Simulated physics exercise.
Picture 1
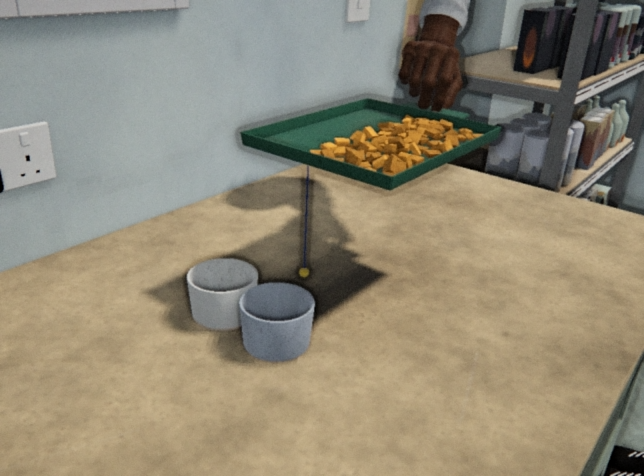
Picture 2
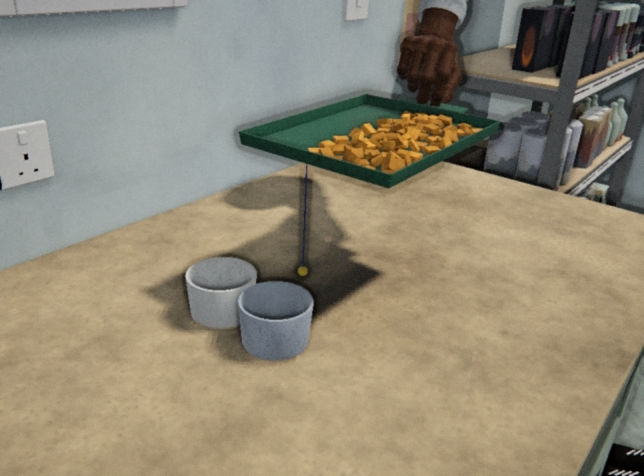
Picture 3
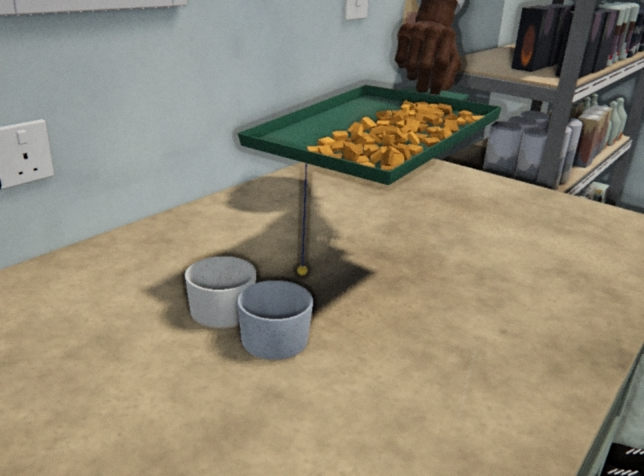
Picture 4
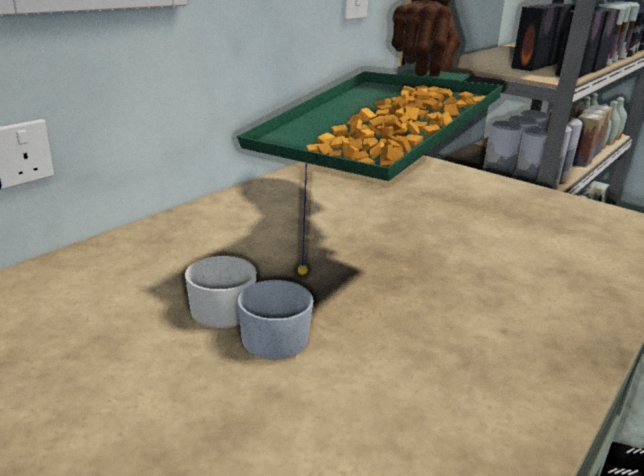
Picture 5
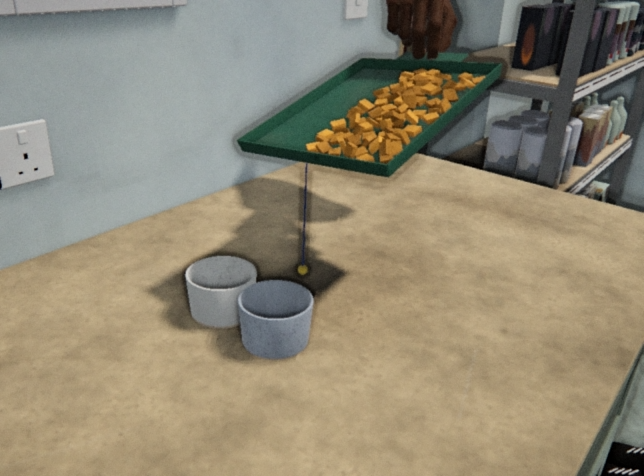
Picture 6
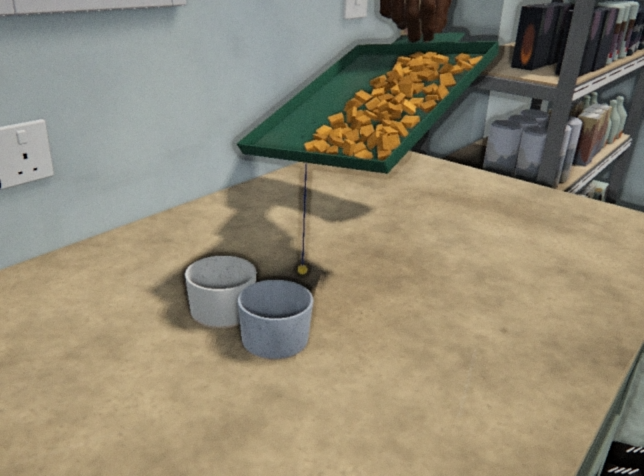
A hand tilts a green tray of small orange crackers above two round dishes.
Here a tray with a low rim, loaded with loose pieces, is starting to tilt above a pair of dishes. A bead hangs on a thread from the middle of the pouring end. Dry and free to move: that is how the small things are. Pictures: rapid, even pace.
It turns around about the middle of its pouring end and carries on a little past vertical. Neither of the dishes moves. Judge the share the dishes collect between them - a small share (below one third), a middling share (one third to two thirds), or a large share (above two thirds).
A middling share.
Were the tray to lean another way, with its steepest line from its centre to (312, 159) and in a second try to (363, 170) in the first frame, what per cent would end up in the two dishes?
In order, some 50 % and some 0 %.
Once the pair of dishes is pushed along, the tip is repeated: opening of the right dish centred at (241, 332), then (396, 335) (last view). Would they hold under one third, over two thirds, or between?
Try 1 - below one third; try 2 - less than a third.
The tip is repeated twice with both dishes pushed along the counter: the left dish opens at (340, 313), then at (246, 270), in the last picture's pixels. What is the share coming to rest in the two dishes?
Close to 0 in a hundred, then close to 60 in a hundred.
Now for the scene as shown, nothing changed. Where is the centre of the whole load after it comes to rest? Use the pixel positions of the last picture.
Resting centre, last frame: Roughly (235, 309).
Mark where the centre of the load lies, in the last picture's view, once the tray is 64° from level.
Look around (290, 131) in the last picture.
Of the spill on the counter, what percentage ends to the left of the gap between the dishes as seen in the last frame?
Roughly 50 percent.
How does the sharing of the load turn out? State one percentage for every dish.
In the left dish you'd find about 30 % of the load, and in the right dish about 20 %.
Shortly afterwards, tray tipped steeply; all but a few on the tray; only a few in the air.
Next, tray tipped past a quarter turn; near a quarter on the tray; a little in the right dish; near a quarter in the left dish; near a quarter outside both; near a quarter in the air.
Some moments later, tray tipped past a quarter turn; near a quarter in the right dish; near a third in the left dish; near half outside both.
In the end, tray tipped past a quarter turn; near a quarter in the right dish; near a third in the left dish; near half outside both.
